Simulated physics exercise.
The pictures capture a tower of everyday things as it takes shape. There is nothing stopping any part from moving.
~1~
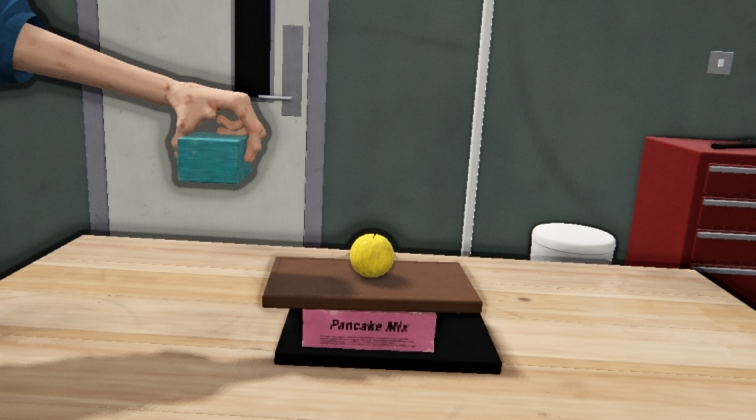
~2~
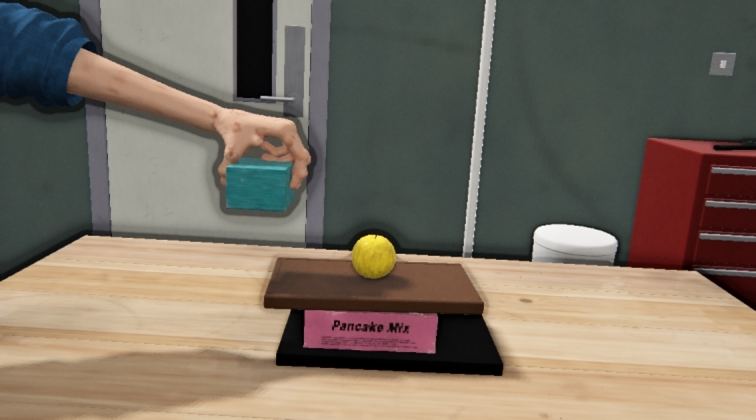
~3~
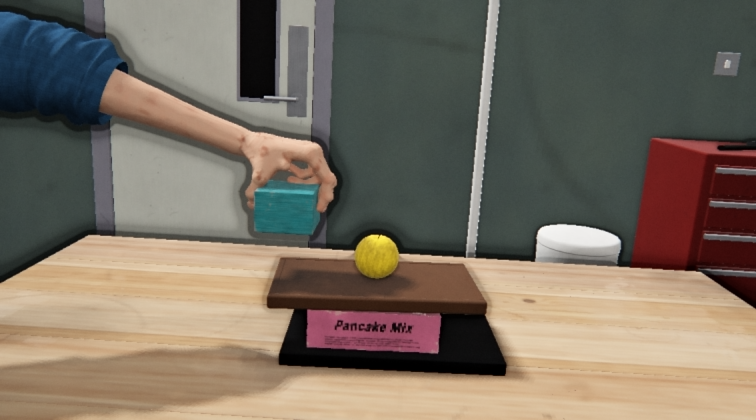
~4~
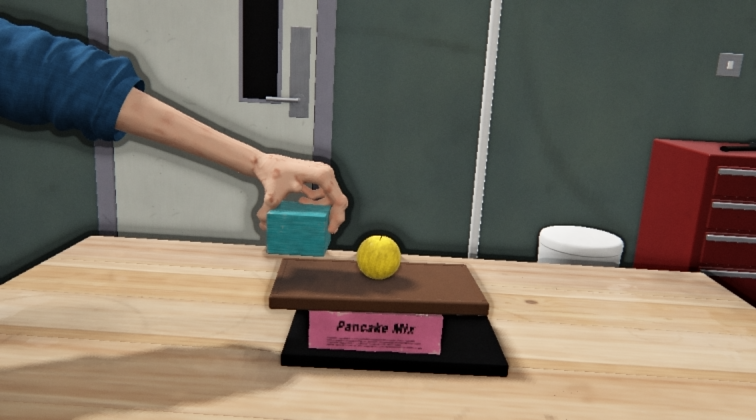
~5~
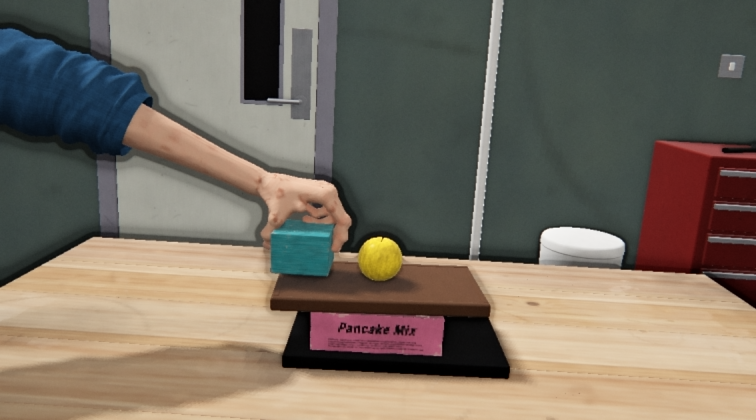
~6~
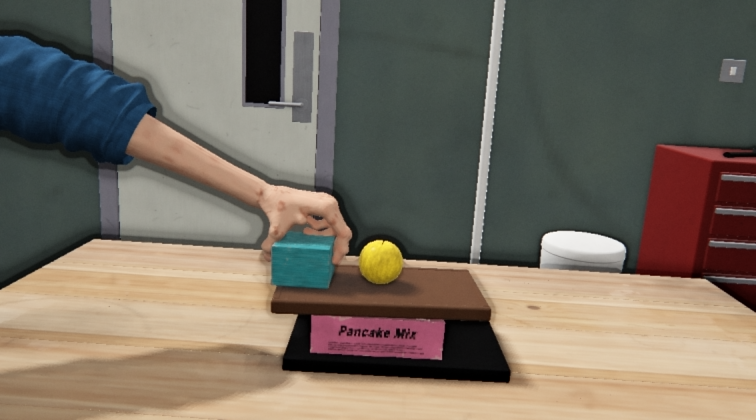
The clip opens on a yellow apple sitting on a brown board above a pink packet and a black base, while a hand holds a turquoise block at upper left. The hand carries the block right and downward, then sets it on the board's left side, still gripping it.
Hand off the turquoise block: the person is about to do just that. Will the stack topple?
No, I expect the stack will stand.
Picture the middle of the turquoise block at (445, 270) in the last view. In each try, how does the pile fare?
Outcome: The pile is still standing.
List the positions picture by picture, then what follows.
The first frame shows on its way; turquoise block (216, 157); pink packet (369, 309).
The second frame shows on its way; turquoise block (262, 184); yellow apple (374, 256).
The third frame shows on its way; turquoise block (289, 207); pink packet (373, 310).
The fourth frame shows on its way; turquoise block (300, 228); yellow apple (379, 257).
The fifth frame shows on its way; turquoise block (304, 247); pink packet (376, 312).
The sixth frame shows set down, still held; turquoise block (305, 259); yellow apple (381, 262).
Then, 0.30 s later than the last frame, all is still.
Then, 0.60 s later than the last frame, turquoise block resting near (305, 260).
When it is over, all 5 as before. End places, in pixels of the last picture, turquoise block near (305, 259). The pile keeps its balance.
